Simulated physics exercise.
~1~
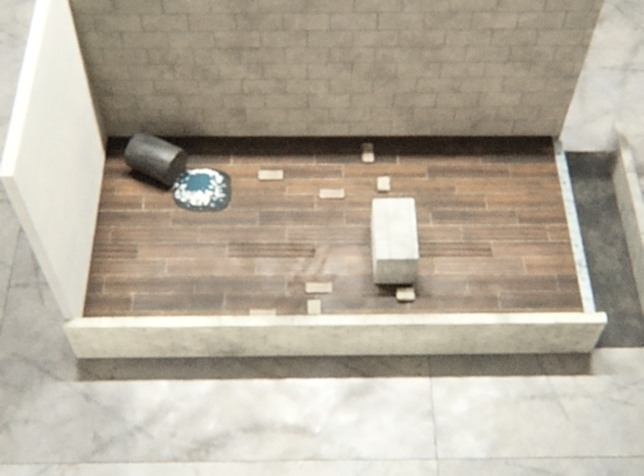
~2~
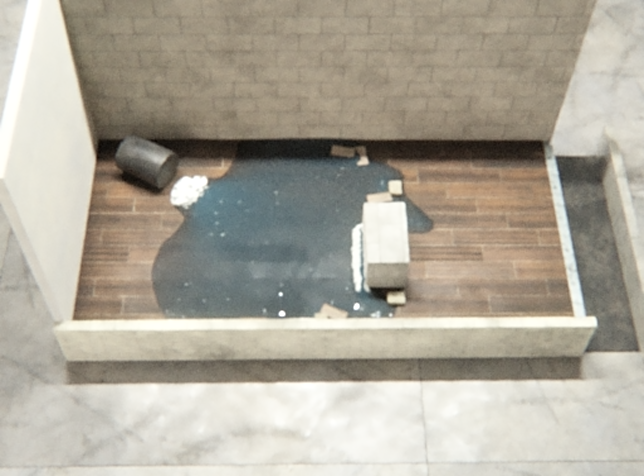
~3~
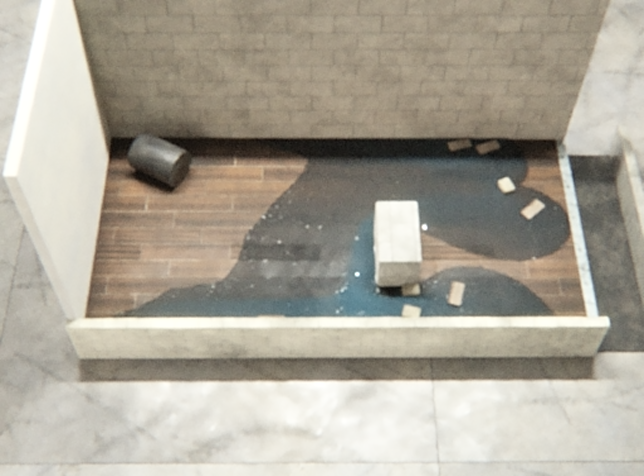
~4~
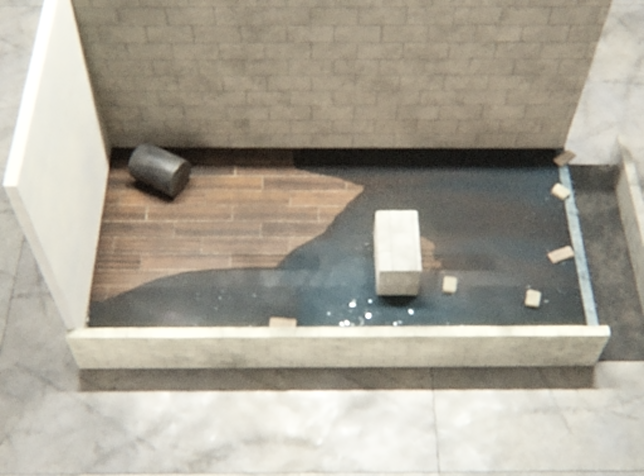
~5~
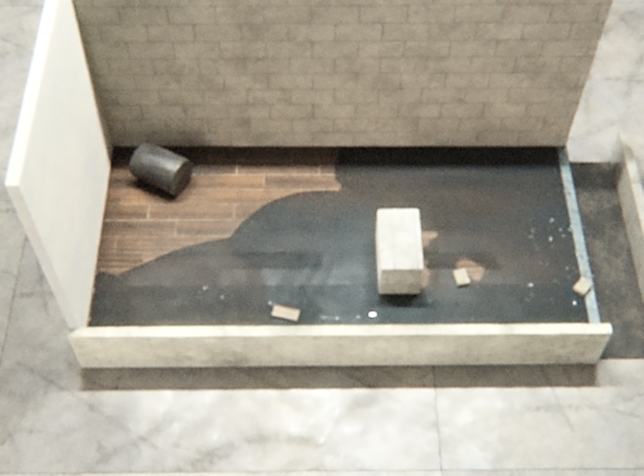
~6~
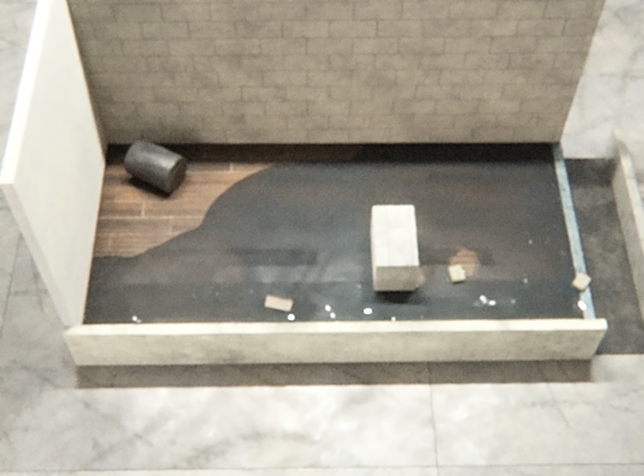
In a small walled room with a plank floor, dark water spread from beside a tipped drum and carried small pale boards rightward around a standing block, several leaving view, until it covered most of the floor, with a few boards left.
